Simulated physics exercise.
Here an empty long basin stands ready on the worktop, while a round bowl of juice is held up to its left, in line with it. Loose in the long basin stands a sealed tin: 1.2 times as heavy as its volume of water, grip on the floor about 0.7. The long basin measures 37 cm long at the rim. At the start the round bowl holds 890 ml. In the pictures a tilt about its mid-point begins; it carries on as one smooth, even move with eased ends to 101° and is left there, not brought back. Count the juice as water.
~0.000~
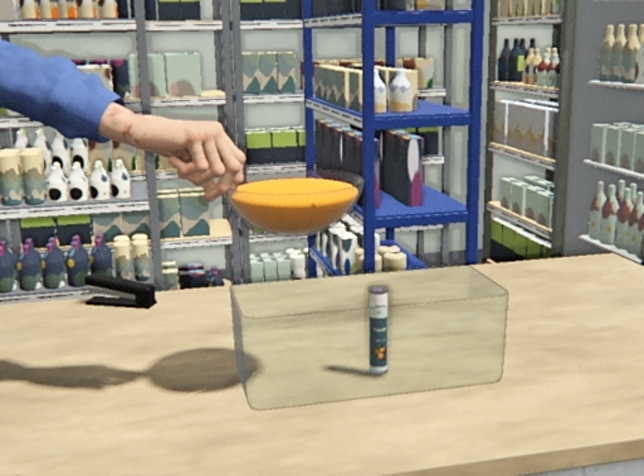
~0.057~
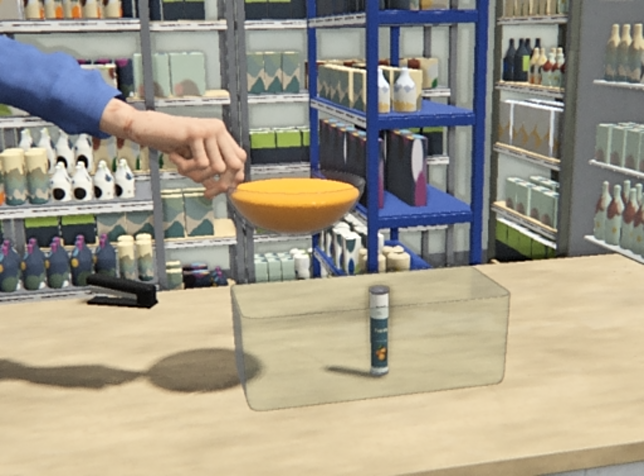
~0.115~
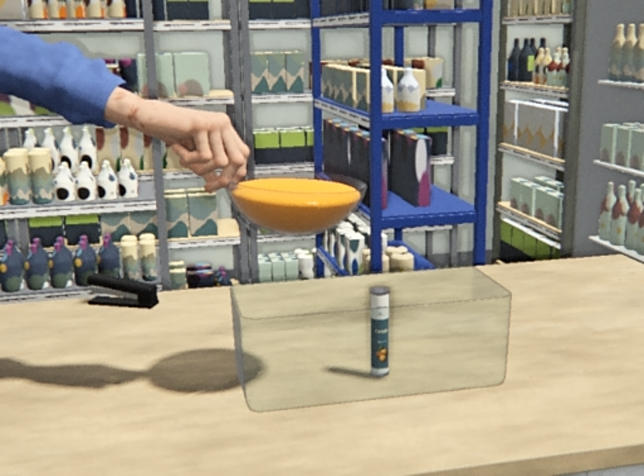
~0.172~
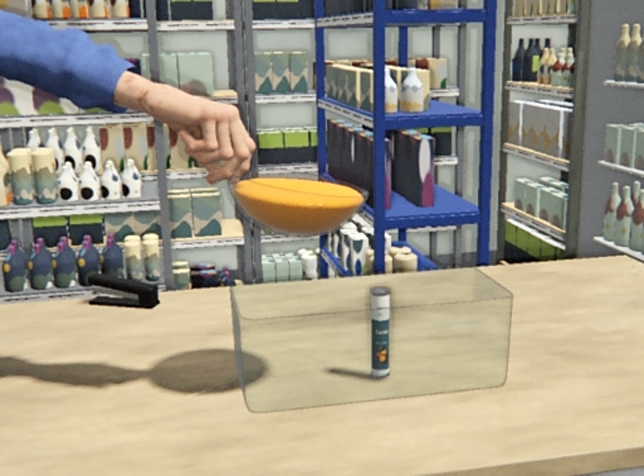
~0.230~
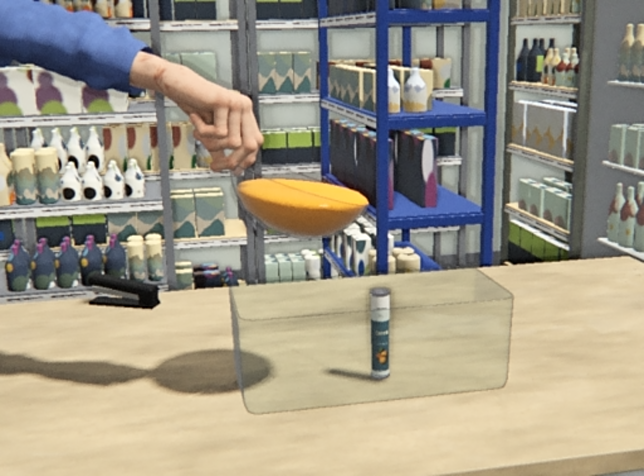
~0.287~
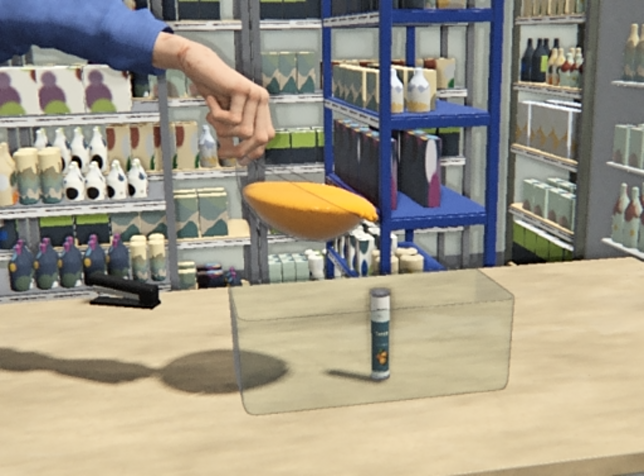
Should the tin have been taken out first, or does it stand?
It never tilts over.
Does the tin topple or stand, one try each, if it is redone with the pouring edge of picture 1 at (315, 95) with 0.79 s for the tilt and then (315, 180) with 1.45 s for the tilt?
The tin stays vertical the first time and overturns the second time.
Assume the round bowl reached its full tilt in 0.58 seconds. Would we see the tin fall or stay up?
Then the tin does not tip.
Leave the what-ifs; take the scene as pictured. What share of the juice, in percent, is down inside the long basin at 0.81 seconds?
Roughly 96 per cent.
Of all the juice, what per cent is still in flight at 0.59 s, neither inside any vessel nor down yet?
Roughly 24 %.
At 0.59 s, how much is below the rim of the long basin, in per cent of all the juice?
Fraction in basin: Approx. 70%.
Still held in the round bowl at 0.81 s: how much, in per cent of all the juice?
Near 0 percent, more or less.
Then, 0.59 s in, the tilt is 86° and 7 per cent is still to pour; the tin stands where it began.
Then, 0.81 s in, the tilt is 101° and 0 per cent is still to pour; the tin stands where it began.
Then, 1.04 s in, the tilt is 101° and 0 per cent is still to pour; the tin stands where it began.
Then, 1.29 s in, the tilt is 101° and 0 per cent is still to pour; the tin stands where it began.
Finally, the tin stands where it began.
